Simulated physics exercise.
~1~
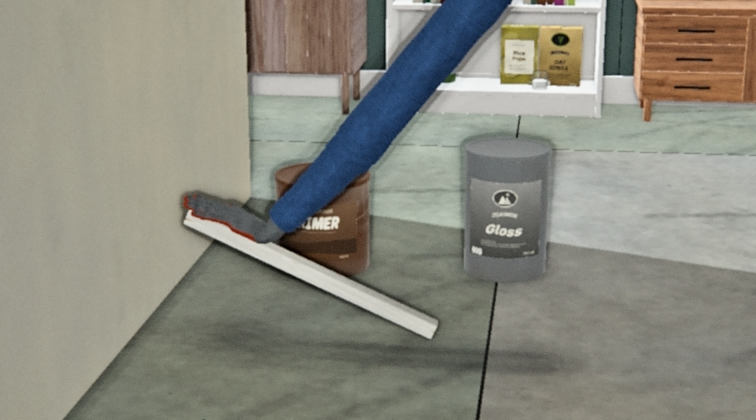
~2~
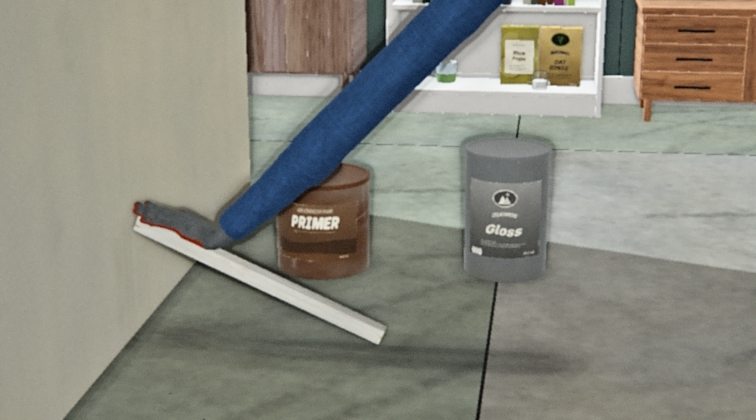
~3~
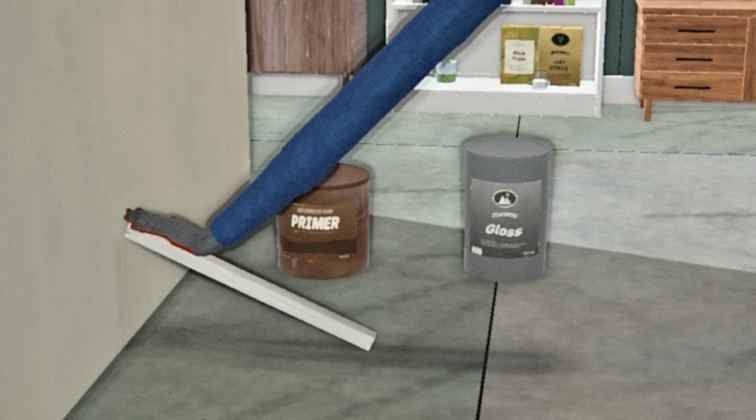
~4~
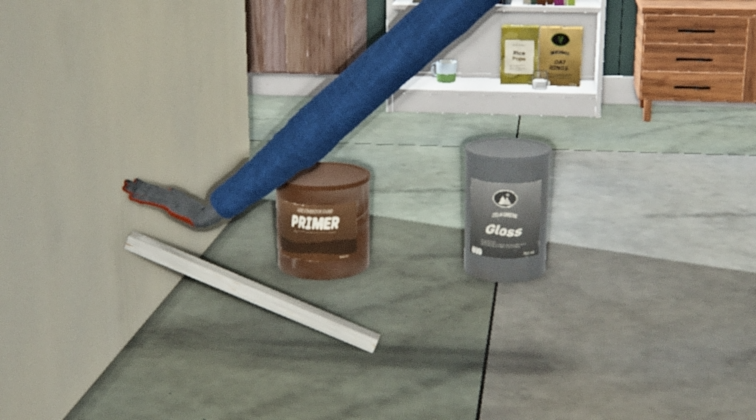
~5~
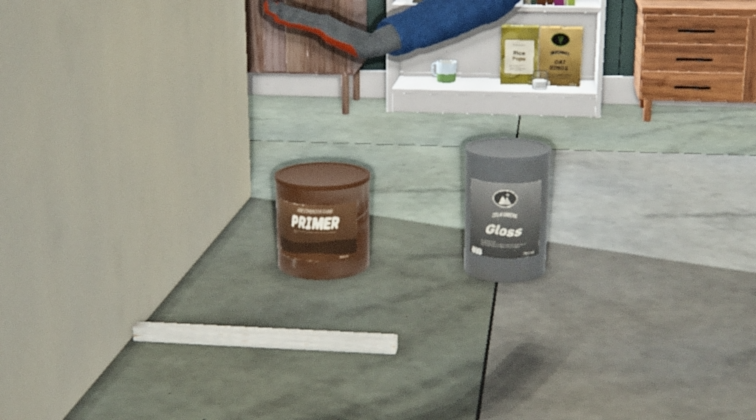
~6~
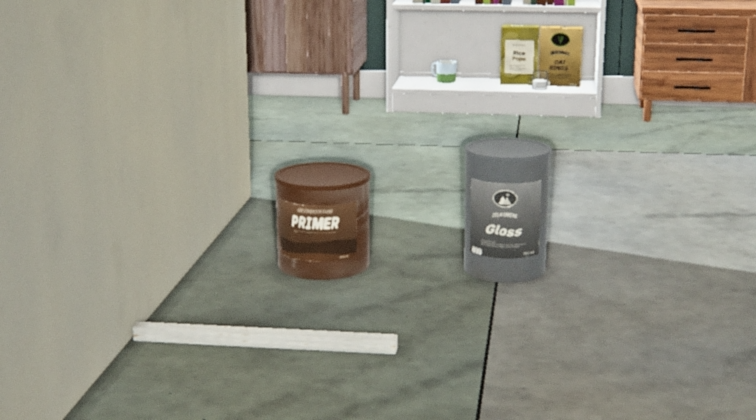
The clip shows a blue-sleeved arm with a grey glove moving a white pole left to lean against a wall, near a brown pail and a grey pail. The hand lets go and withdraws, and the pole slides down, ending flat on the floor.
